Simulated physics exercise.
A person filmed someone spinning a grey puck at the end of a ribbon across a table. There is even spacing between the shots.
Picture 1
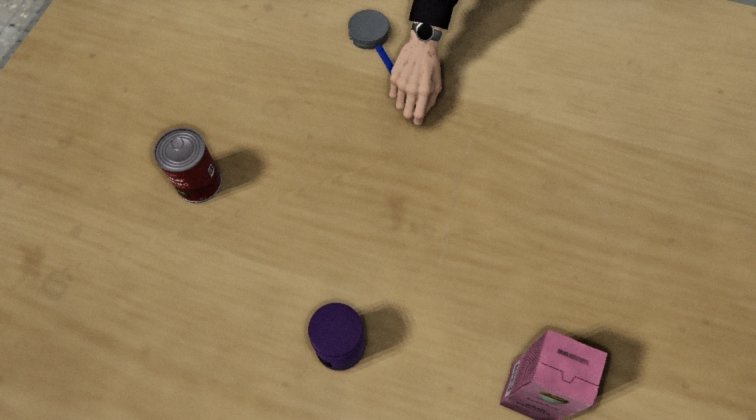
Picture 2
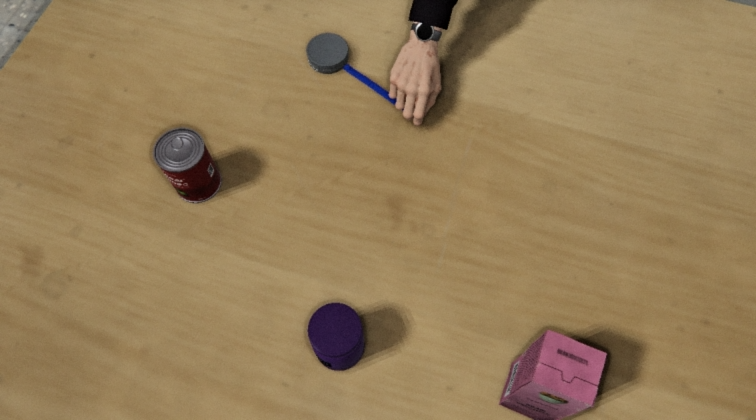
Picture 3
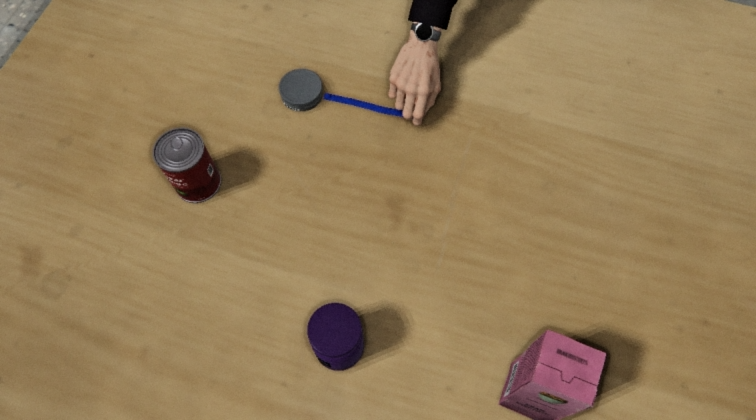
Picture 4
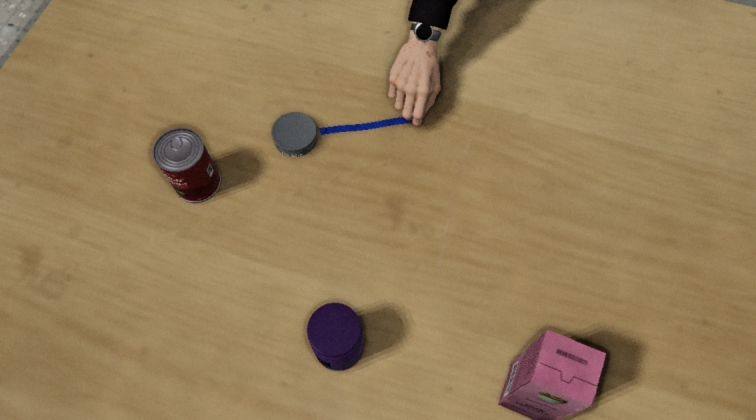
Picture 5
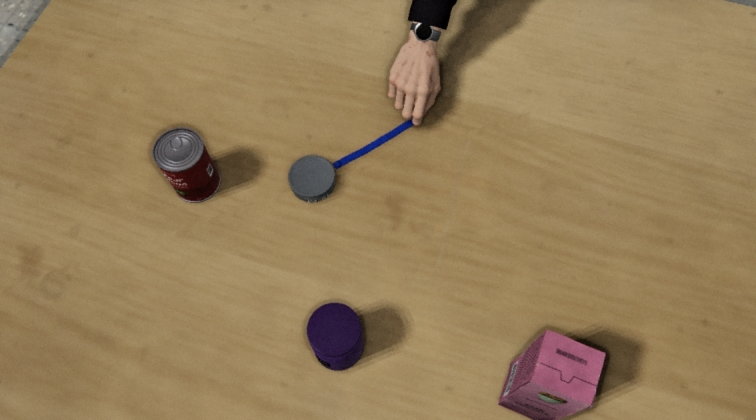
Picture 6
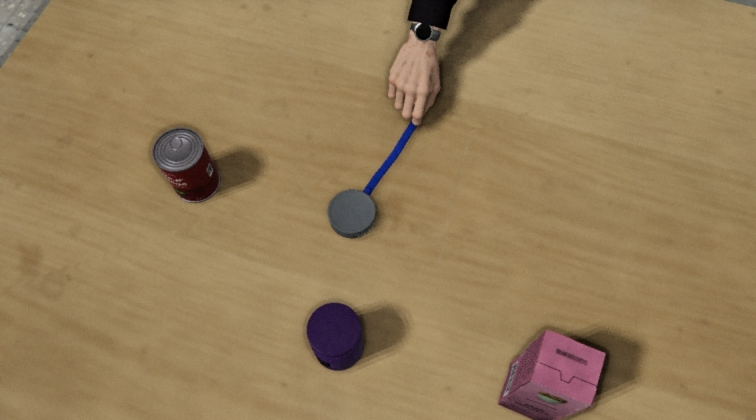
A grey puck on a blue ribbon swings anticlockwise across a pale wooden table, seen from above at a slight tilt. A dark-sleeved hand wearing a watch holds the ribbon near the top, with a red tin at left, a purple jar below centre and a pink carton at lower right. The puck sweeps from beside the wrist out left, then curves down and back rightward below the nearly still hand.
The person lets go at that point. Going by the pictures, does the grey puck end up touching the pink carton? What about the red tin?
In the end the pink carton will receive no impact, the red tin will receive no impact.
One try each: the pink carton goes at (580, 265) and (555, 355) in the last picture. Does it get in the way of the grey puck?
Try one: Contact made; try two: No contact.
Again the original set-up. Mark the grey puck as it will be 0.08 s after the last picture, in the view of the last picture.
About (459, 254).
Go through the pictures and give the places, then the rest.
The first frame shows grey puck (369, 25); pink carton (571, 367); red tin (179, 149); purple jar (335, 329).
The second frame shows grey puck (327, 49).
The third frame shows grey puck (300, 86).
The fourth frame shows grey puck (294, 131).
The fifth frame shows grey puck (311, 175).
The sixth frame shows grey puck (352, 211); pink carton (569, 367); red tin (178, 149); purple jar (334, 329); going round anticlockwise.
Then, 0.08 s after the last picture, puck near (459, 254).
Then, 0.20 s after the last picture, puck near (608, 307).
At rest, puck off the table. The pink carton stays untouched and the red tin remains clear.
